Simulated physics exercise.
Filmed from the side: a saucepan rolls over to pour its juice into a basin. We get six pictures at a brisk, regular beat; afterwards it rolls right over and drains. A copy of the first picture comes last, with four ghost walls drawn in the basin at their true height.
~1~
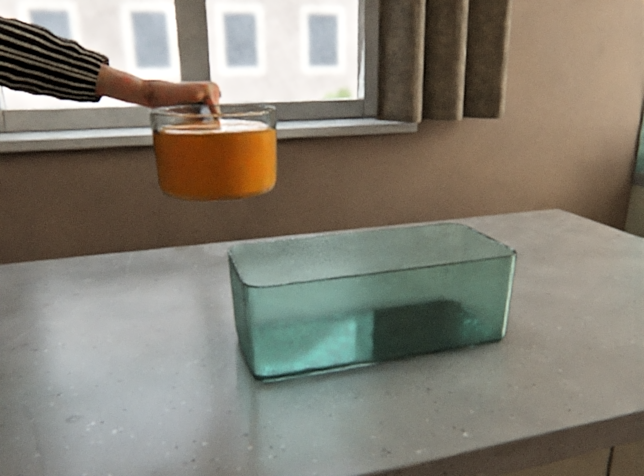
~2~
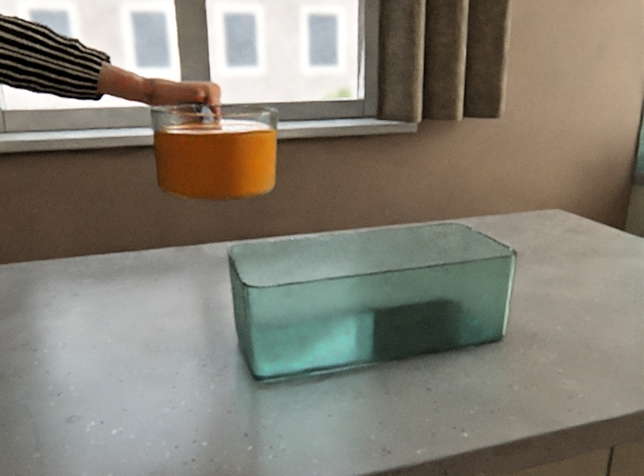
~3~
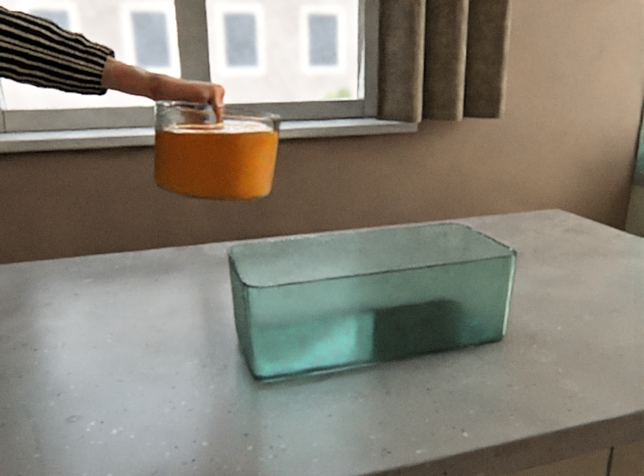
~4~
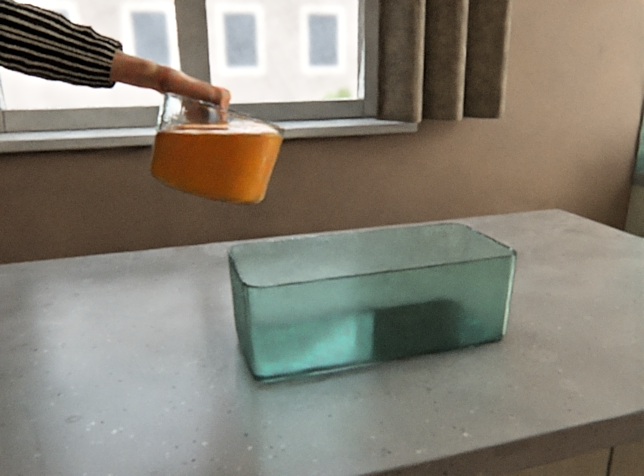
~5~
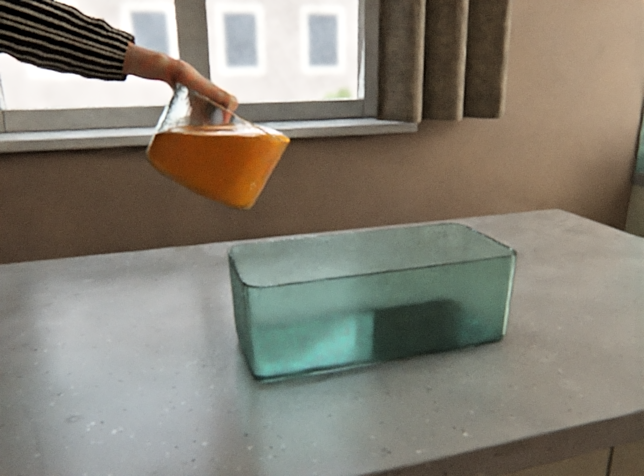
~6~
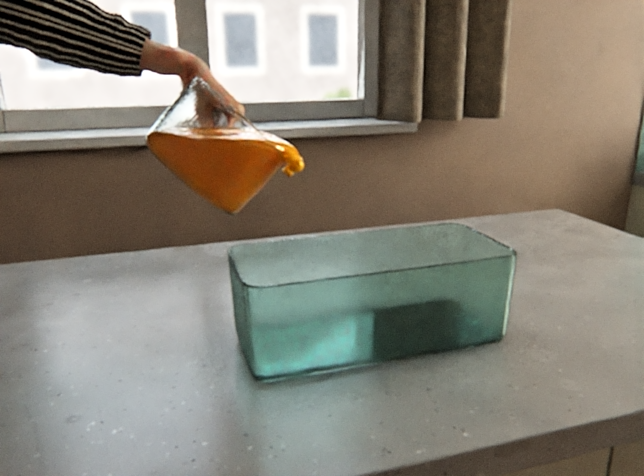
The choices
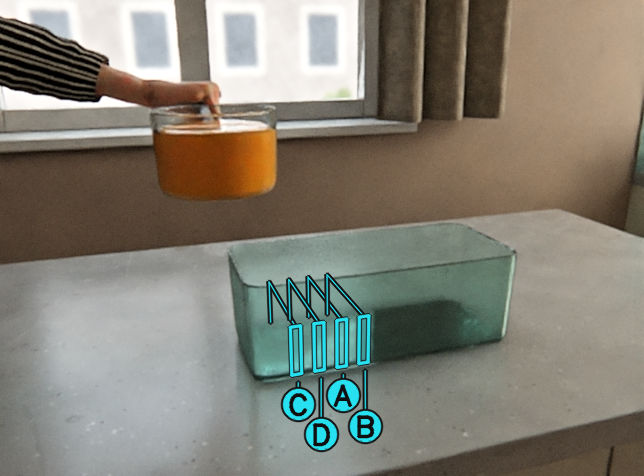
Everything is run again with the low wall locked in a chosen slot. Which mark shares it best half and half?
A works best here.
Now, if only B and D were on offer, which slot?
That is slot D.
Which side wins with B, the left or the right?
The left side.
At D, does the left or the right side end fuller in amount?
The right one.
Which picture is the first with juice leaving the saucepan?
In picture 5.
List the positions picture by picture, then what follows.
Upright, lip at (271, 107); basin from (251, 379) to (503, 336); nothing has left yet.
Tipped about 2°, lip at (273, 109); nothing has left yet.
Tipped about 8°, lip at (277, 115); nothing has left yet.
Tipped about 18°, lip at (281, 126); nothing has left yet.
Tipped about 31°, lip at (284, 141); juice is over the lip, down to (284, 141).
Tipped about 45°, lip at (283, 158); juice is over the lip, down to (286, 173).
On the marked copy, A at (343, 374); B at (365, 370); C at (298, 382); D at (321, 378).
If A is chosen, about 47 % ends left of the wall and 52 % right of it.
If B is chosen, about 81 % ends left of the wall and 16 % right of it; 3 % is lost outside.
If C is chosen, about 7 % ends left of the wall and 92 % right of it.
If D is chosen, about 25 % ends left of the wall and 74 % right of it.
